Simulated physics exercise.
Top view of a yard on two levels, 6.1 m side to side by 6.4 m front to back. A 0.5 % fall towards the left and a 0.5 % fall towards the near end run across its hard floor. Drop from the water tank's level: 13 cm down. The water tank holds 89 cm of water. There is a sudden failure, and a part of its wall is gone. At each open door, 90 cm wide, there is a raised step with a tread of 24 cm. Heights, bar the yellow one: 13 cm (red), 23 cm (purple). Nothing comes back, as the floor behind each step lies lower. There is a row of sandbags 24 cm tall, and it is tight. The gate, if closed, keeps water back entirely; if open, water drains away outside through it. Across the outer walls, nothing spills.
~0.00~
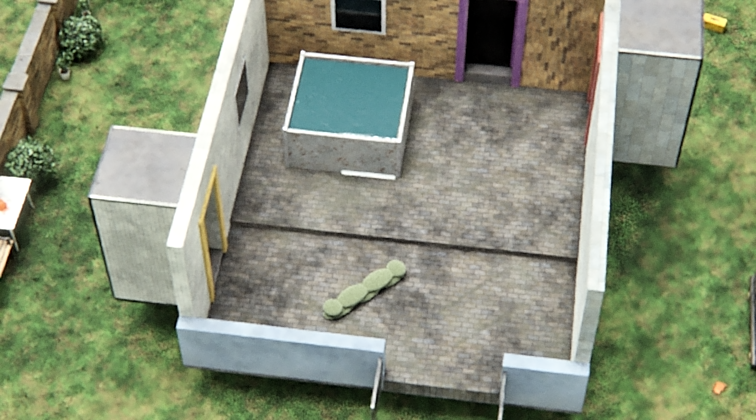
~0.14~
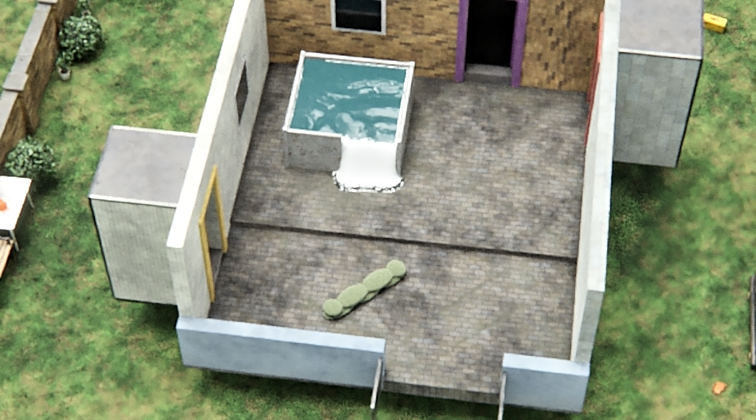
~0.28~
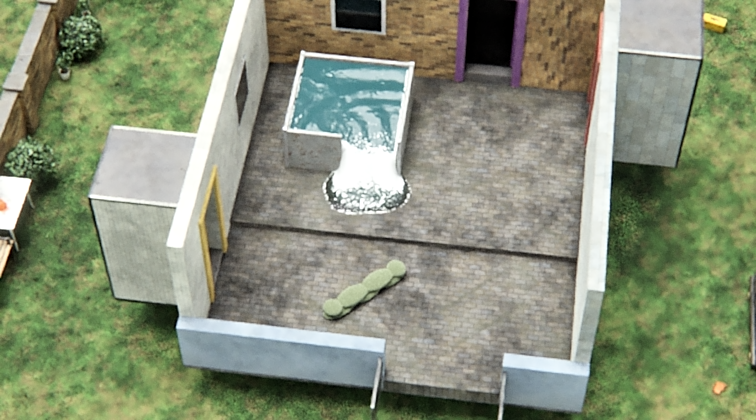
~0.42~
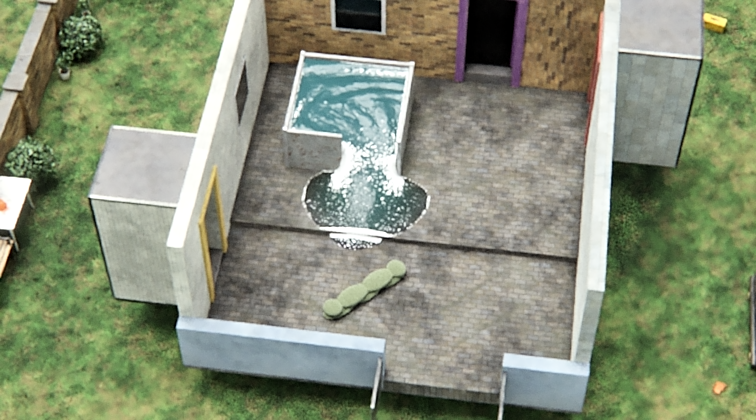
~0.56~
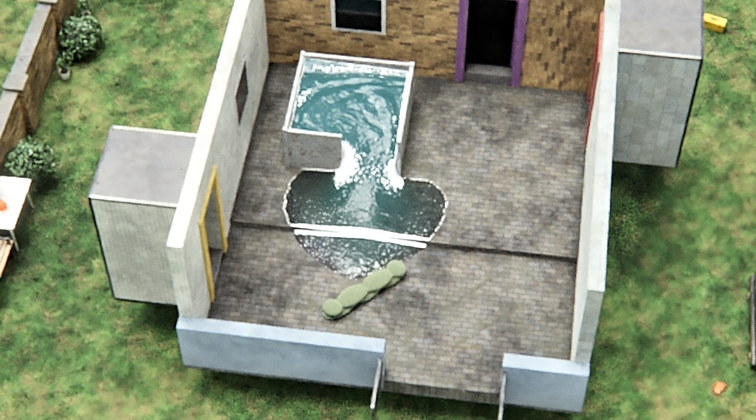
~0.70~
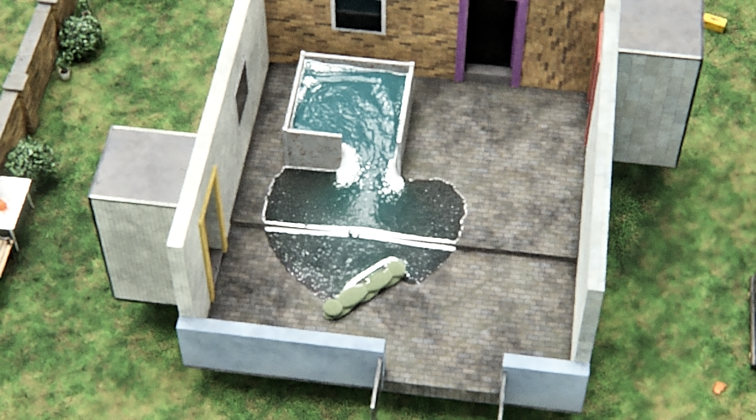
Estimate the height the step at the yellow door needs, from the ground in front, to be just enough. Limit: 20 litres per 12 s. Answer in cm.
It needs some 15 cm.
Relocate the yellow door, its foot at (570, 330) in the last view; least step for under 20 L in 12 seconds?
You'd want it roughly 11.5 cm high.
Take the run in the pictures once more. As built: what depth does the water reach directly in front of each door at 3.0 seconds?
Reading in centimetres: Yellow = 14, red = 0, purple = 0.
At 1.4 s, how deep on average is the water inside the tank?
On average, around 56 cm.
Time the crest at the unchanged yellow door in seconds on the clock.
Around 2.6 s.
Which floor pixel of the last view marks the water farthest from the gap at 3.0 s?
Pixel close to (560, 388).
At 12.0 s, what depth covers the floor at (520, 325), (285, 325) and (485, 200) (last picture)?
Depth: About 6, 12, 1 cm.
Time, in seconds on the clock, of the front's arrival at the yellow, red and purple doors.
Yellow 1.2 s, red not in the 12 s, purple 9.5 s.
After 1.4 s water covers 45 % of the floor, deepest (44 cm) near (373, 180); 8 cm at the yellow door, 0 litres in over its 11 cm step.
After 3.0 s water covers 50 % of the floor, deepest (36 cm) near (203, 337); 14 cm at the yellow door, 16 litres in over its 11 cm step.
After 12.0 s water covers 65 % of the floor, deepest (16 cm) near (201, 346); 13 cm at the yellow door, 71 litres in over its 11 cm step.
At the yellow door as built, the water arrived by 1.2 s and peaked near 22 cm at 2.6 s.
Run again over the same 12 s with other heights there, 39 litres in over 13 cm, 9 litres over 17.5 cm. The limit of 20 litres is kept from about 15 cm up.
